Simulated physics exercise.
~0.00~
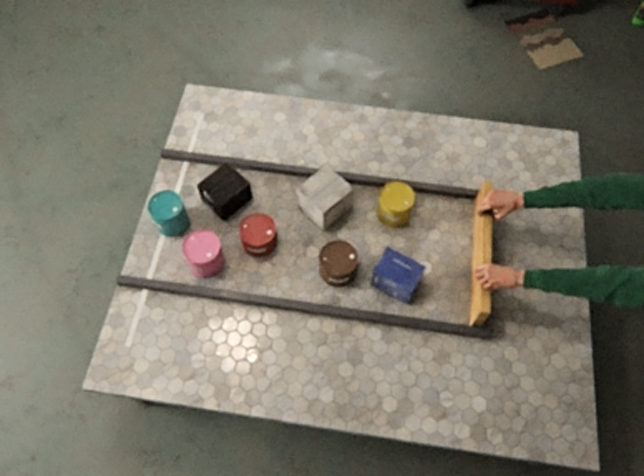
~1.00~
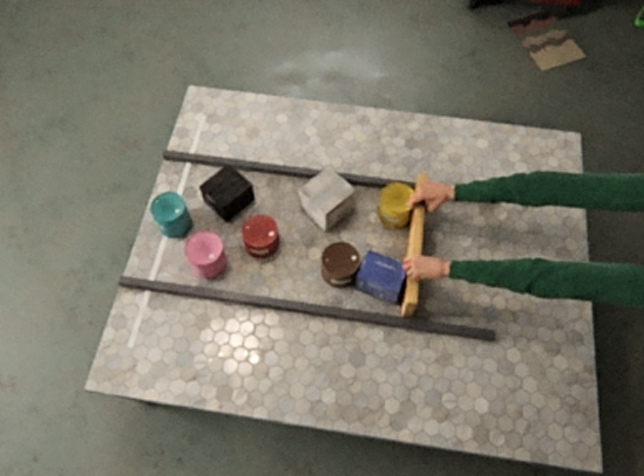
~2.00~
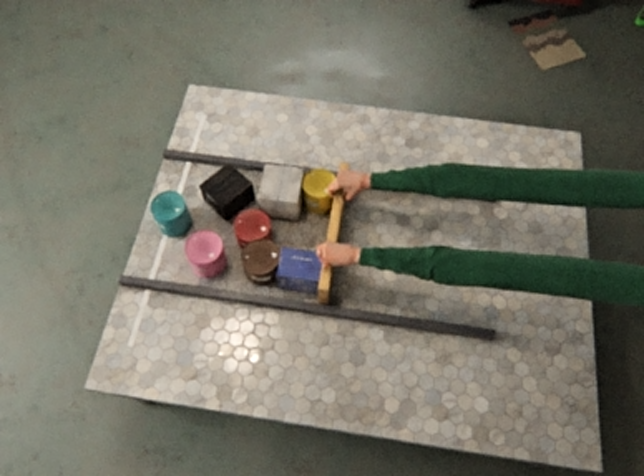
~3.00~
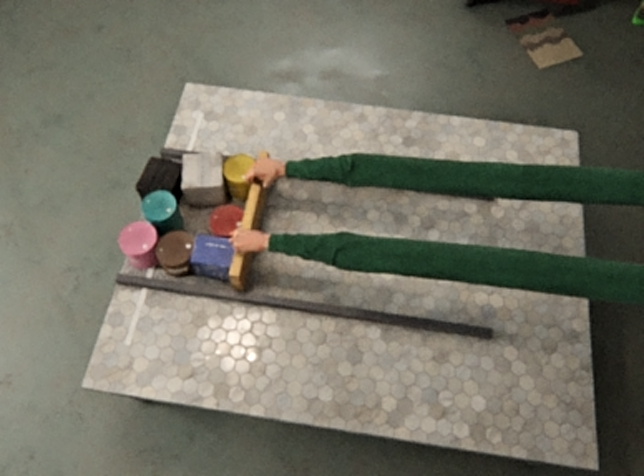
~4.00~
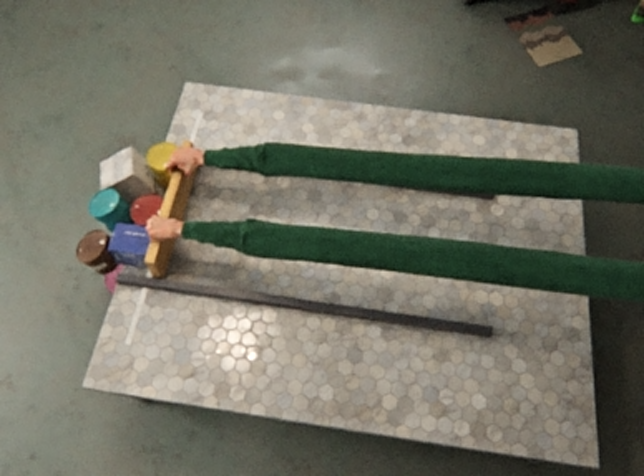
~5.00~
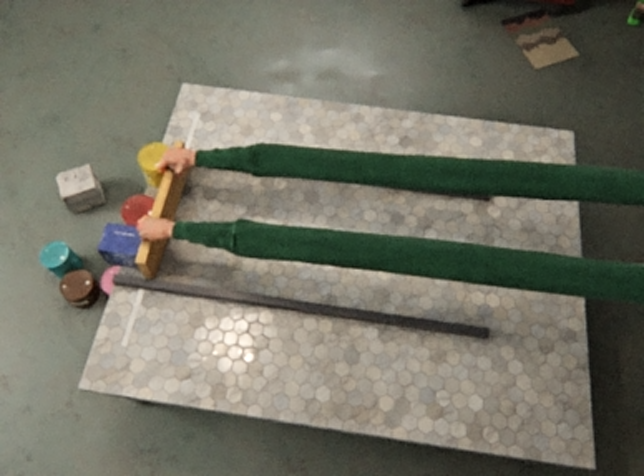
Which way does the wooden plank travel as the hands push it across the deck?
The plank moves to the left, toward the edge where the deck drops off.
